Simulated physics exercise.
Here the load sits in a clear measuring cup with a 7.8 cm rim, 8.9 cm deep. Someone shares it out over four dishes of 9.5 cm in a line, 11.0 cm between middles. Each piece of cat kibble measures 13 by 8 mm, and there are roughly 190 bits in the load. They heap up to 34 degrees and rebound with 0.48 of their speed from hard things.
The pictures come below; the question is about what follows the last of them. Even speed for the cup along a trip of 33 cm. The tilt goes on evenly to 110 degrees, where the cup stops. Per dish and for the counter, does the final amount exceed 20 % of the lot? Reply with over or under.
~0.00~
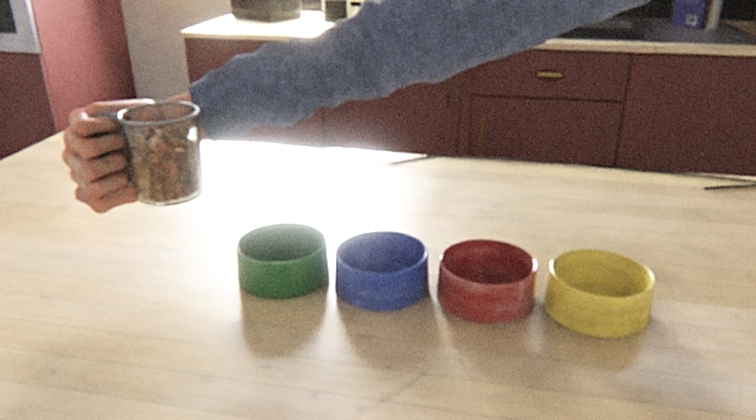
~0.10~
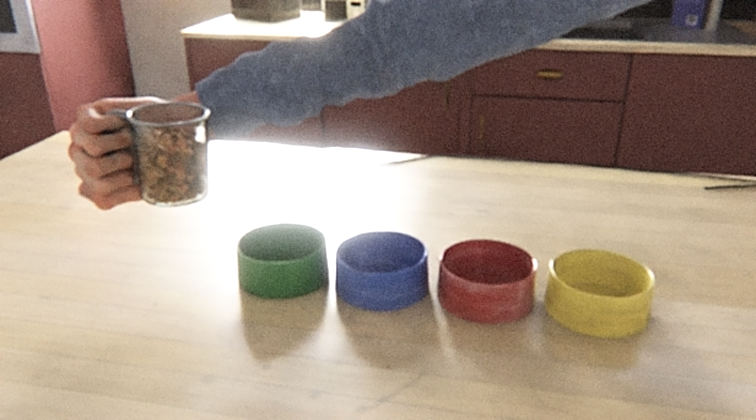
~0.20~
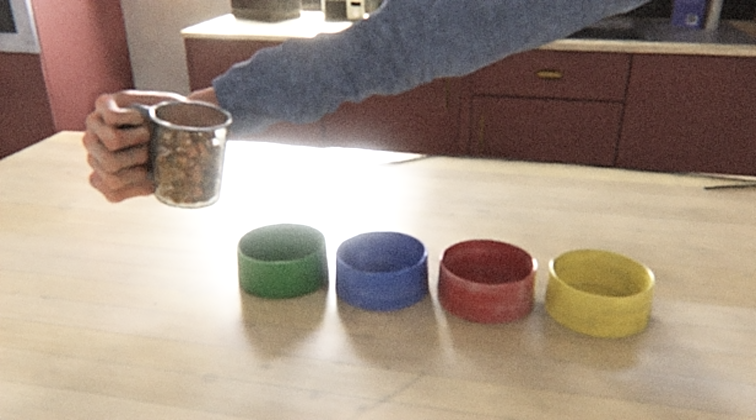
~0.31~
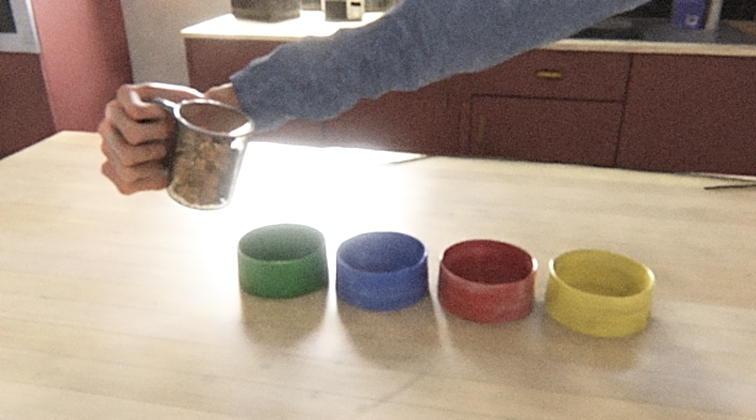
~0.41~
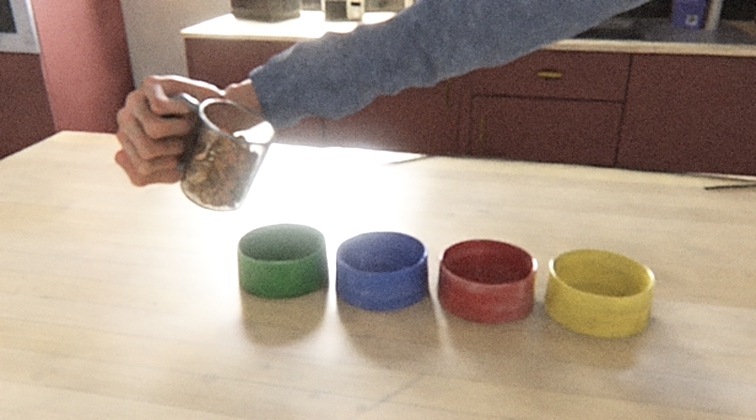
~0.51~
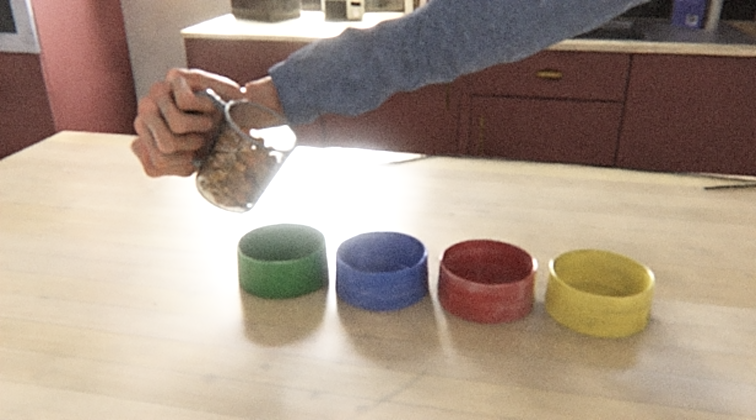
Red over, blue under, green under, yellow under, counter over.
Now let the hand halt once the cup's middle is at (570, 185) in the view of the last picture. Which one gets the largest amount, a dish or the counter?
Yellow.
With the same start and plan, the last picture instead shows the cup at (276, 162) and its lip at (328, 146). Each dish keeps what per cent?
Dish by dish: Red 60 per cent, blue 0 per cent, green 0 per cent, yellow 10 per cent.
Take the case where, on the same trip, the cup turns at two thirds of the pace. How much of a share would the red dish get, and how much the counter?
Result - red dish: 60; counter: 30.
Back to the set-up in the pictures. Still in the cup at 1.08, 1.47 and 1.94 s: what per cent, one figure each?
About 100, 95, 30 per cent.
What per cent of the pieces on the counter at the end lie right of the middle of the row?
Estimated share comes to about 100 per cent.
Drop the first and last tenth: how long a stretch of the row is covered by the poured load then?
11 centimetres.
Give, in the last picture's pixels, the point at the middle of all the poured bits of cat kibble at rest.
Once everything settles, the centre is around (517, 291).
Then, at 1.08 s, tilt 74 degrees; cup holds 100 %.
After 1.47 s, tilt 102 degrees; cup holds 95 %, red 5 %.
After 1.94 s, tilt 110 degrees; cup holds 30 %, red 35 %, yellow 10 %.
In the end, at 4.0 s, red 55 %, blue 0 %, green 0 %, yellow 15 %, counter 30 %.
